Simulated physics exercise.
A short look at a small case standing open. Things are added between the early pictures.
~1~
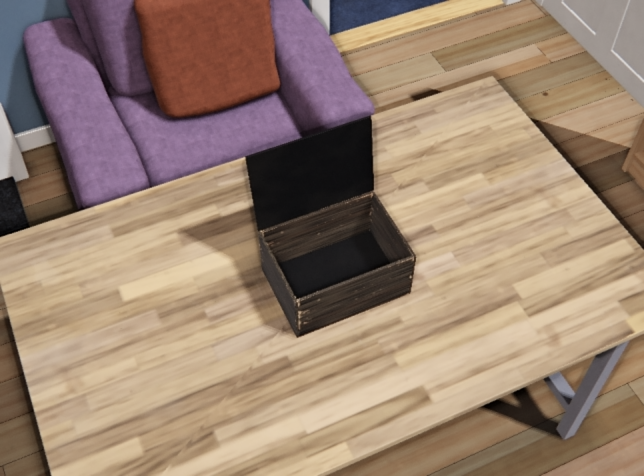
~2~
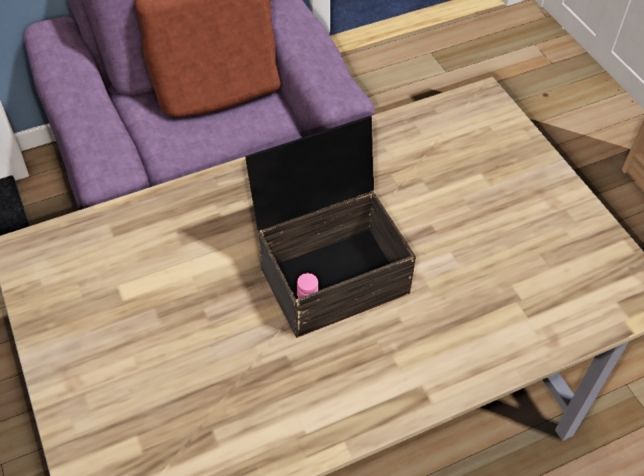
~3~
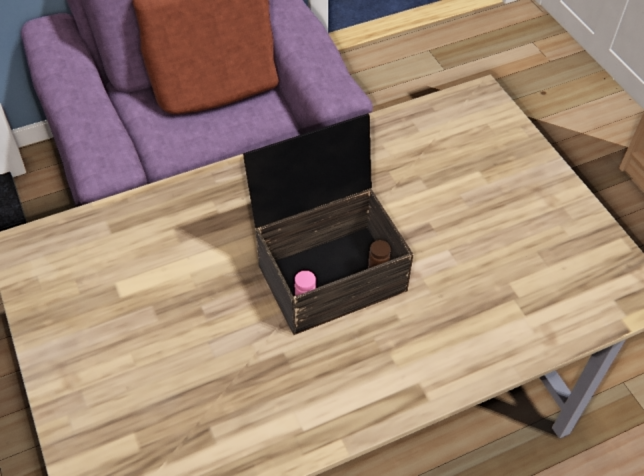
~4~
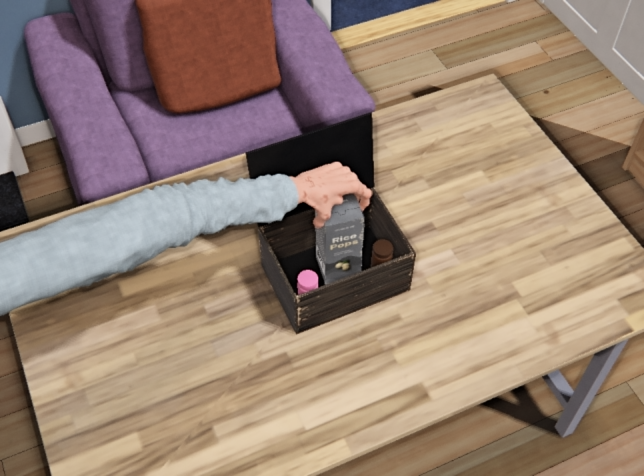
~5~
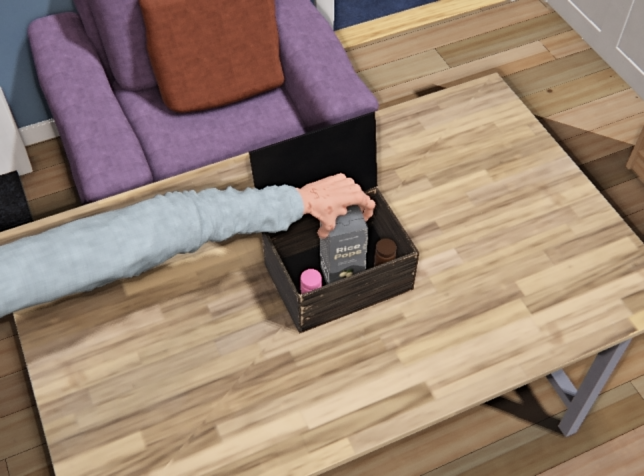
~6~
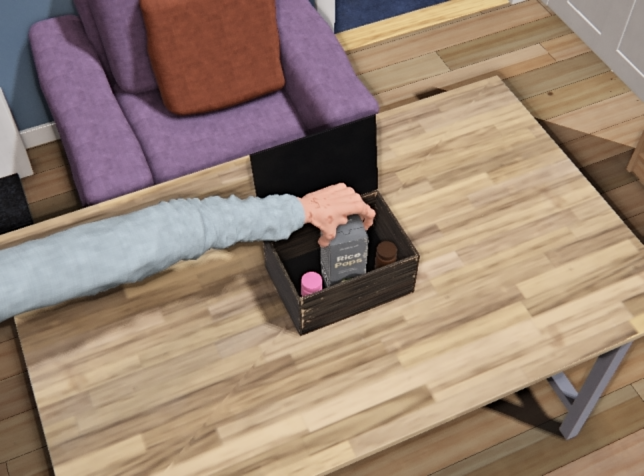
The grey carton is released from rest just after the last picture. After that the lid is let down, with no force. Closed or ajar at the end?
Here the lid stays ajar.
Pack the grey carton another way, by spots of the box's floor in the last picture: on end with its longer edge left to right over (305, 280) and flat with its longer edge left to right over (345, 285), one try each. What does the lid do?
First try: It will not close; second try: It sits on the rim.
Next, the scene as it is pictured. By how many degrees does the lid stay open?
Some 45° above the rim.
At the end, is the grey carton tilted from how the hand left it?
It stays as placed.
Then, 1.10 s after the last picture, lid starting down.
Then, 1.40 s after the last picture, lid 72° above the rim.
Then, 1.70 s after the last picture, lid 48° above the rim.
At rest, lid 46° above the rim; all 3 in place. Seen from the same camera at the end, grey carton near (343, 257).
